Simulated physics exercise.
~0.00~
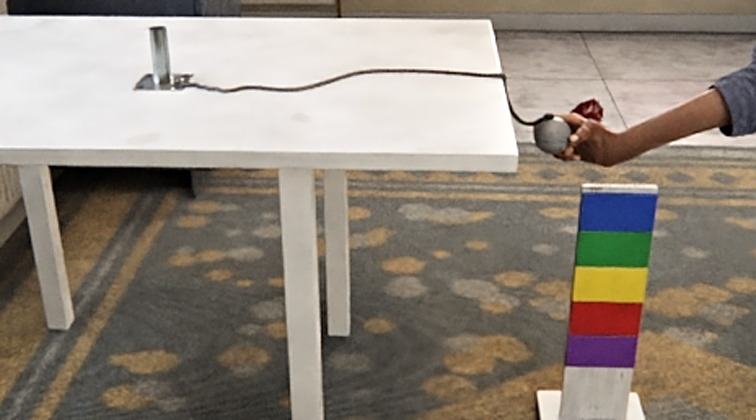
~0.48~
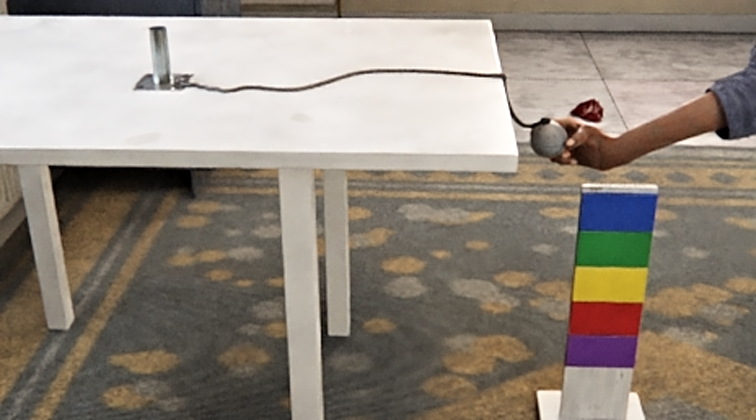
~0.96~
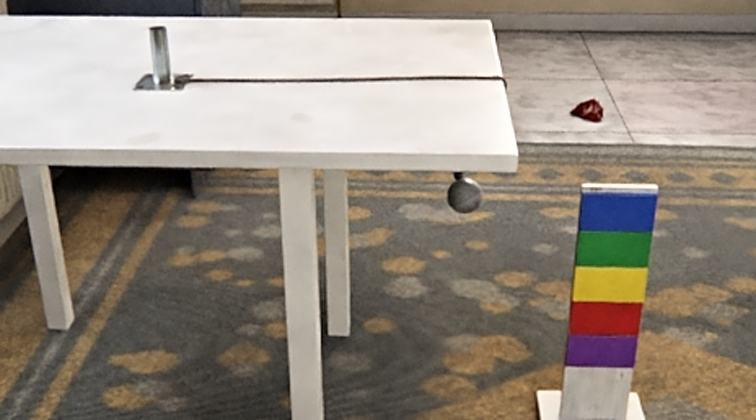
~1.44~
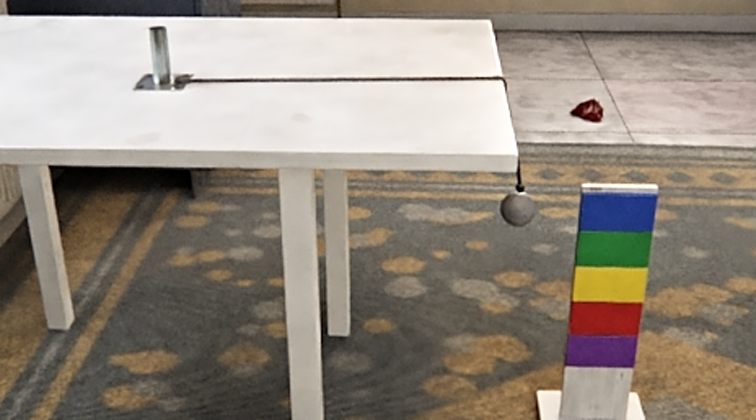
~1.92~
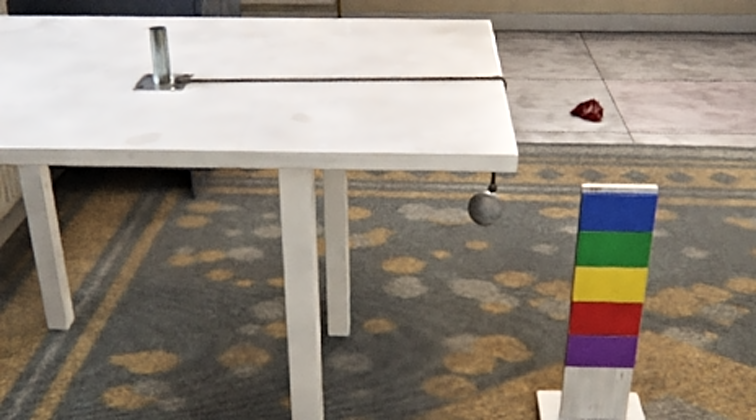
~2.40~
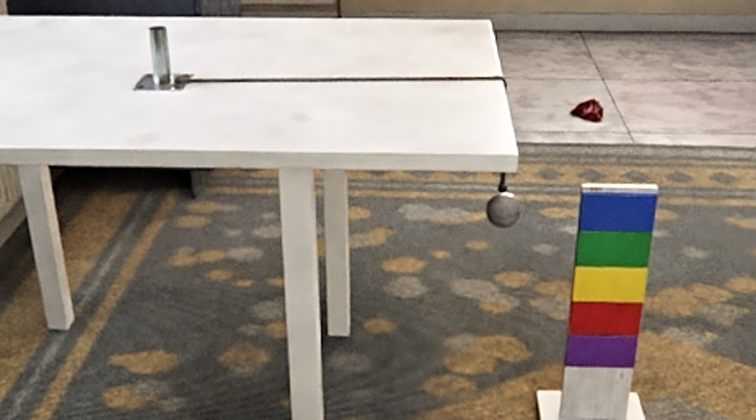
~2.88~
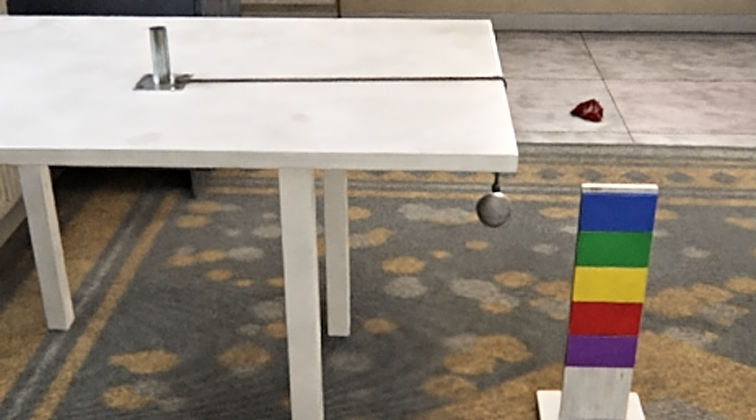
A grey ball drops from a hand, swings below the table edge, and hangs level with blue.
